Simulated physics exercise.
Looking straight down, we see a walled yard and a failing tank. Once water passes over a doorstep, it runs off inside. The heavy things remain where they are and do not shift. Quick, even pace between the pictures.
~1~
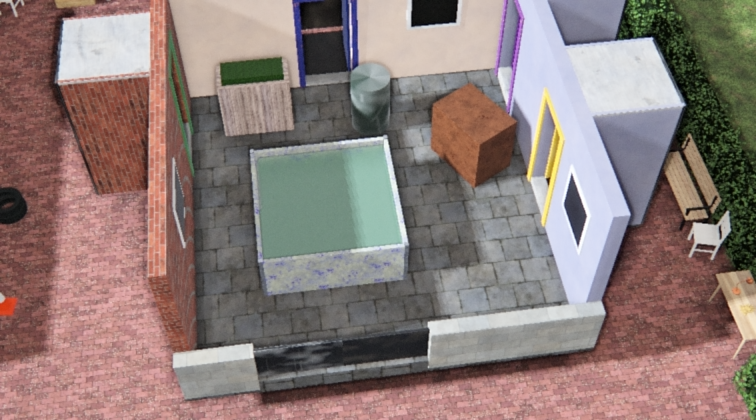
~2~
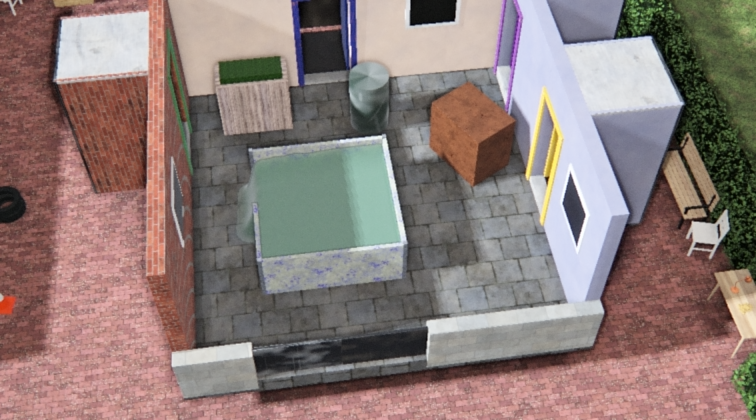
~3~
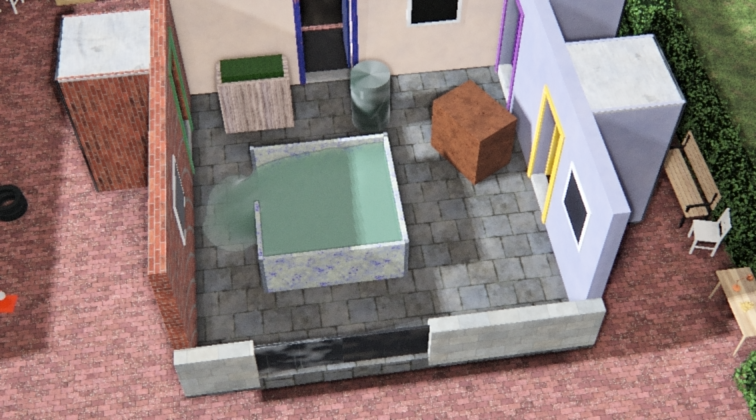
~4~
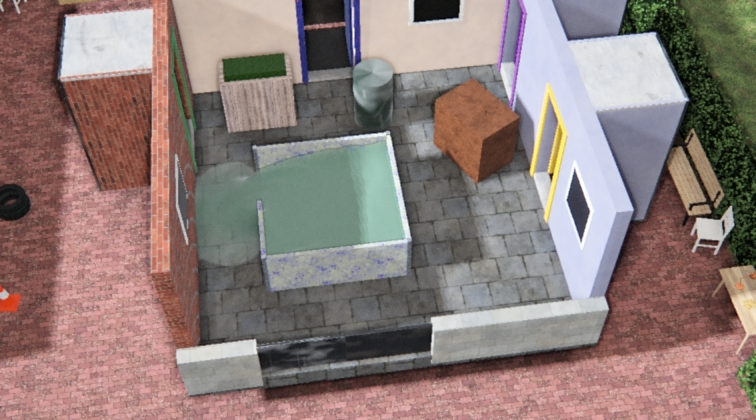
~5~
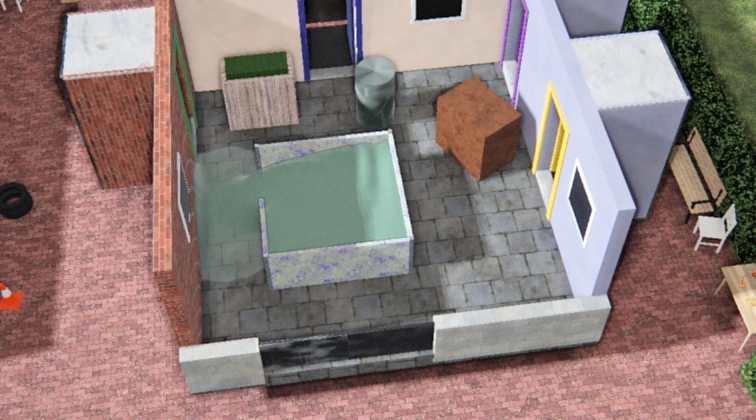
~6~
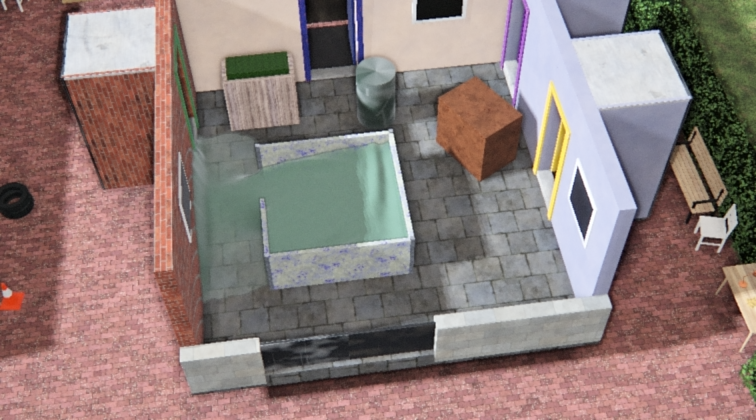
The footage shows a walled yard with a square tank of greenish water, which starts out still; water then pours from its left side, spreads across the grey paving to the brick wall, and fans out along it.
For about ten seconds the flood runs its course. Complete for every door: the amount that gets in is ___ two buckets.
Green door: At most; purple door: At most; blue door: More than; yellow door: More than.
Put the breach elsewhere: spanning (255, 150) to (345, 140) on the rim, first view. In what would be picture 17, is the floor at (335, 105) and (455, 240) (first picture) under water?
Note: Point one inundated; point two unreached.
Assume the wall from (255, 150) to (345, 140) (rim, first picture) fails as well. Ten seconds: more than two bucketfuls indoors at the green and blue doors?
I think the green door crosses the limit and the blue door crosses the limit.
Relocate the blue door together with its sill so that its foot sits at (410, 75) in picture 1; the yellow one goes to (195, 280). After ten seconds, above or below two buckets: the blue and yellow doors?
As I see it, the blue door tops the limit and the yellow door tops the limit.
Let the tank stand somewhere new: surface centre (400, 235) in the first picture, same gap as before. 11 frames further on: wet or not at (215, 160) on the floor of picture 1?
Submerged.
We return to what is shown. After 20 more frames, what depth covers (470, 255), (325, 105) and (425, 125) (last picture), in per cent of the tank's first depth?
4, 4 and 0 in a hundred, in turn.
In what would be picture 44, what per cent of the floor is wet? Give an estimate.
Around 95 in a hundred.
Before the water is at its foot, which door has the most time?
The yellow door.
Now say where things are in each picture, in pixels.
The first frame shows the tank at (326, 200) is whole and still.
In the second frame, the front is at (248, 240), out from the gap at (258, 199).
In the third frame, water pours out at (260, 200) and has run to (214, 239).
In the fourth frame, the front is at (199, 255), out from the gap at (263, 200).
In the fifth frame, water pours out at (265, 198) and has run to (202, 277).
In the sixth frame, water pours out at (266, 198) and has run to (198, 138).
A moment on, water covers 20 % of the floor; the green door wet at the sill, nothing in, the purple door not reached, the blue door not reached, the yellow door not reached.
Next, water covers 35 % of the floor; the green door under two buckets in, the purple door not reached, the blue door wet at the sill, nothing in, the yellow door not reached.
Then, water covers 75 % of the floor; the green door under two buckets in, the purple door wet at the sill, nothing in, the blue door under two buckets in, the yellow door not reached.
Later, water covers 95 % of the floor; the green door under two buckets in, the purple door under two buckets in, the blue door over two buckets in, the yellow door under two buckets in.
In the end, water covers 95 % of the floor; the green door under two buckets in, the purple door under two buckets in, the blue door over two buckets in, the yellow door far over two buckets in.
